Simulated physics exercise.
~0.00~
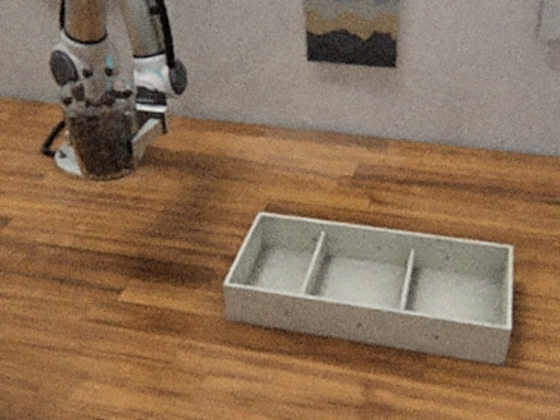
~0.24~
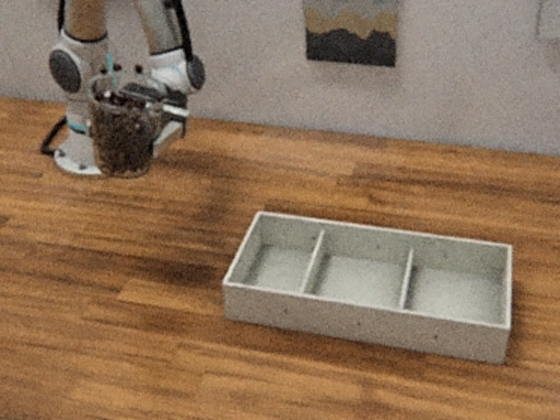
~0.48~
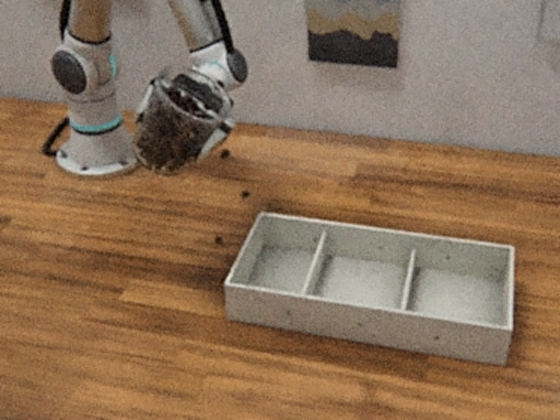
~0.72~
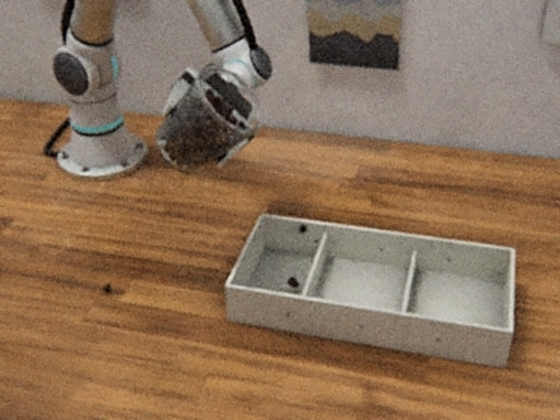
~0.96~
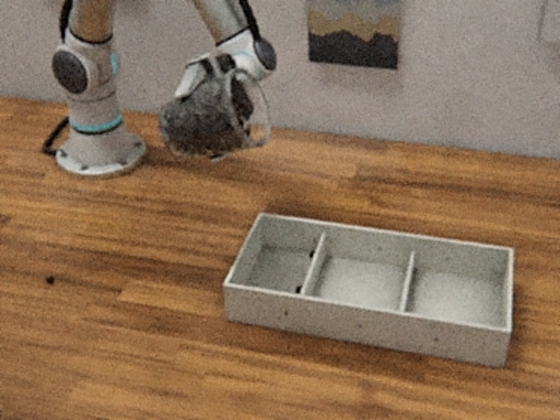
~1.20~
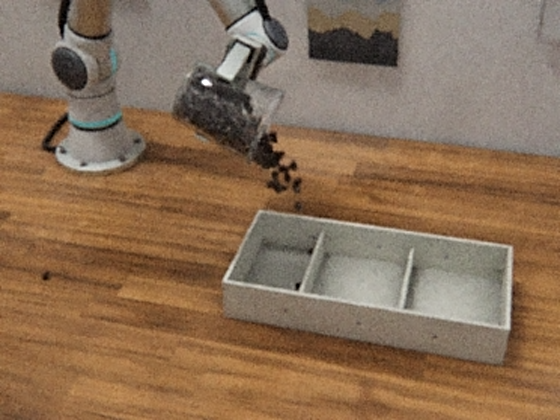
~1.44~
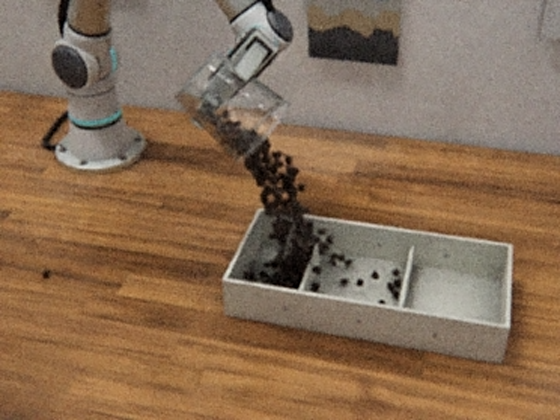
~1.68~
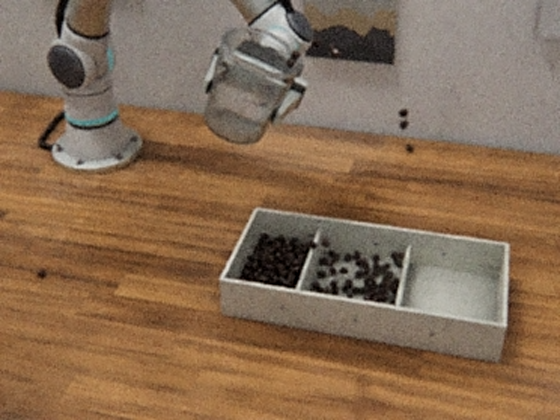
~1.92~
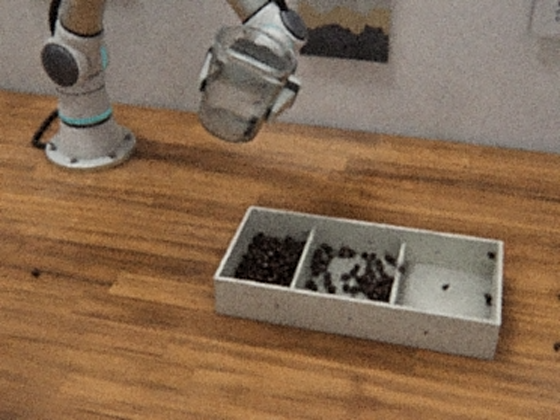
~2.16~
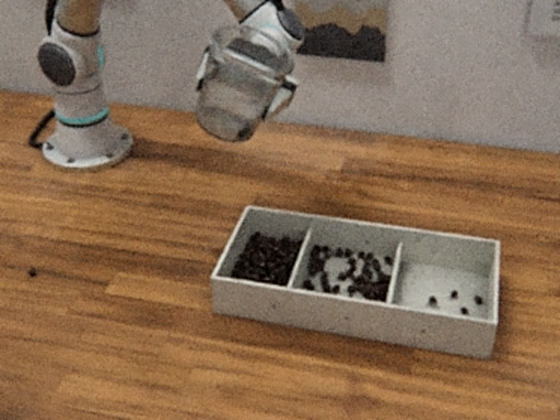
A robot arm lifted a clear cup of dark beans, spilling a few as it swung right, then tipped it over a pale three-part box, filling the left section most, scattering plenty into the middle and only a few into the right.
